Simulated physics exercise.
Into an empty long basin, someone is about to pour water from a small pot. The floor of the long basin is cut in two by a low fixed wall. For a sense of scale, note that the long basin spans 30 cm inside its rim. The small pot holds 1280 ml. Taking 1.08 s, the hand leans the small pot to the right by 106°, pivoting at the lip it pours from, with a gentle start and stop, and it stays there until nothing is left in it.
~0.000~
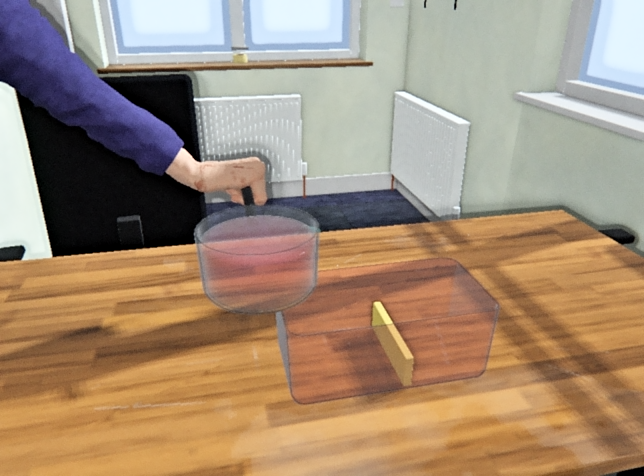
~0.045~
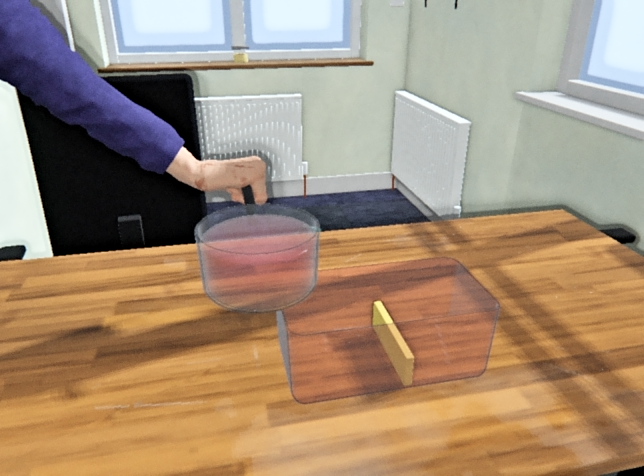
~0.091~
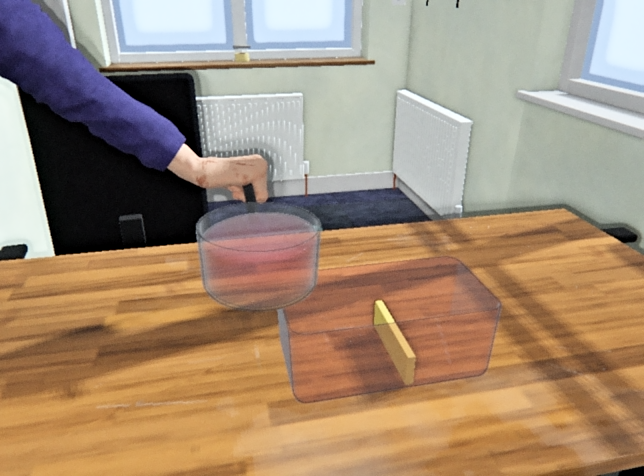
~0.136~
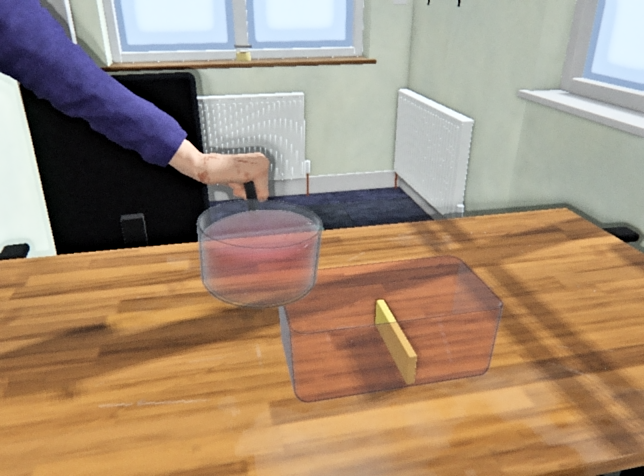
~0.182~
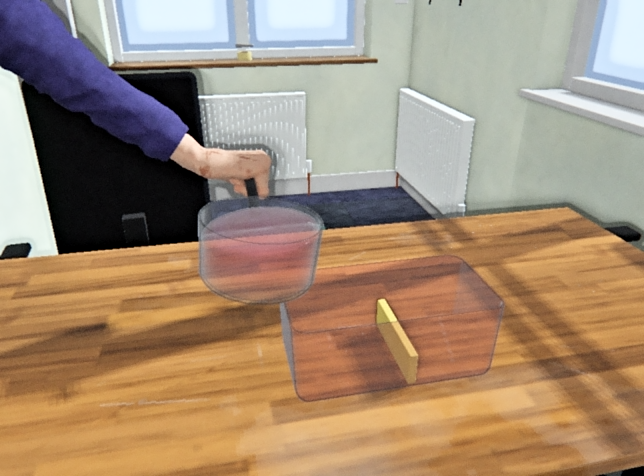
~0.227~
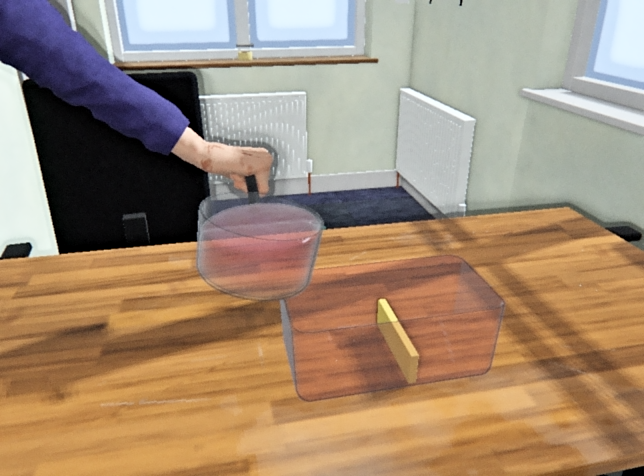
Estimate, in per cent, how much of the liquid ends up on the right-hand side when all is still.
54 %.
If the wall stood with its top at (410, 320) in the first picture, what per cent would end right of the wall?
Around 20 %, I'd say.
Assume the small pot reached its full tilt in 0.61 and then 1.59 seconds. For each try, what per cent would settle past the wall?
Respectively about 50 and 45 percent.
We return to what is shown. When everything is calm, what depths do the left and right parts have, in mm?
Around 24 mm deep on the left, around 38 mm deep on the right.
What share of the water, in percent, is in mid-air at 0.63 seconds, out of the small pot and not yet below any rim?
30 per cent.
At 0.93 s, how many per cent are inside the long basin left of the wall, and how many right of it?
I'd put the left at some 20 and the right at some 50.
By 0.63 s the tilt is 67° and 64 per cent is still to pour, 6 is left of the wall and 0 right of it.
By 0.93 s the tilt is 101° and 12 per cent is still to pour, 19 is left of the wall and 50 right of it.
By 1.24 s the tilt is 106° and 0 per cent is still to pour, 41 is left of the wall and 56 right of it.
By 1.58 s the tilt is 106° and 0 per cent is still to pour, 44 is left of the wall and 54 right of it.
At rest 44 per cent lies left of the wall, 54 right of it and 1 outside.
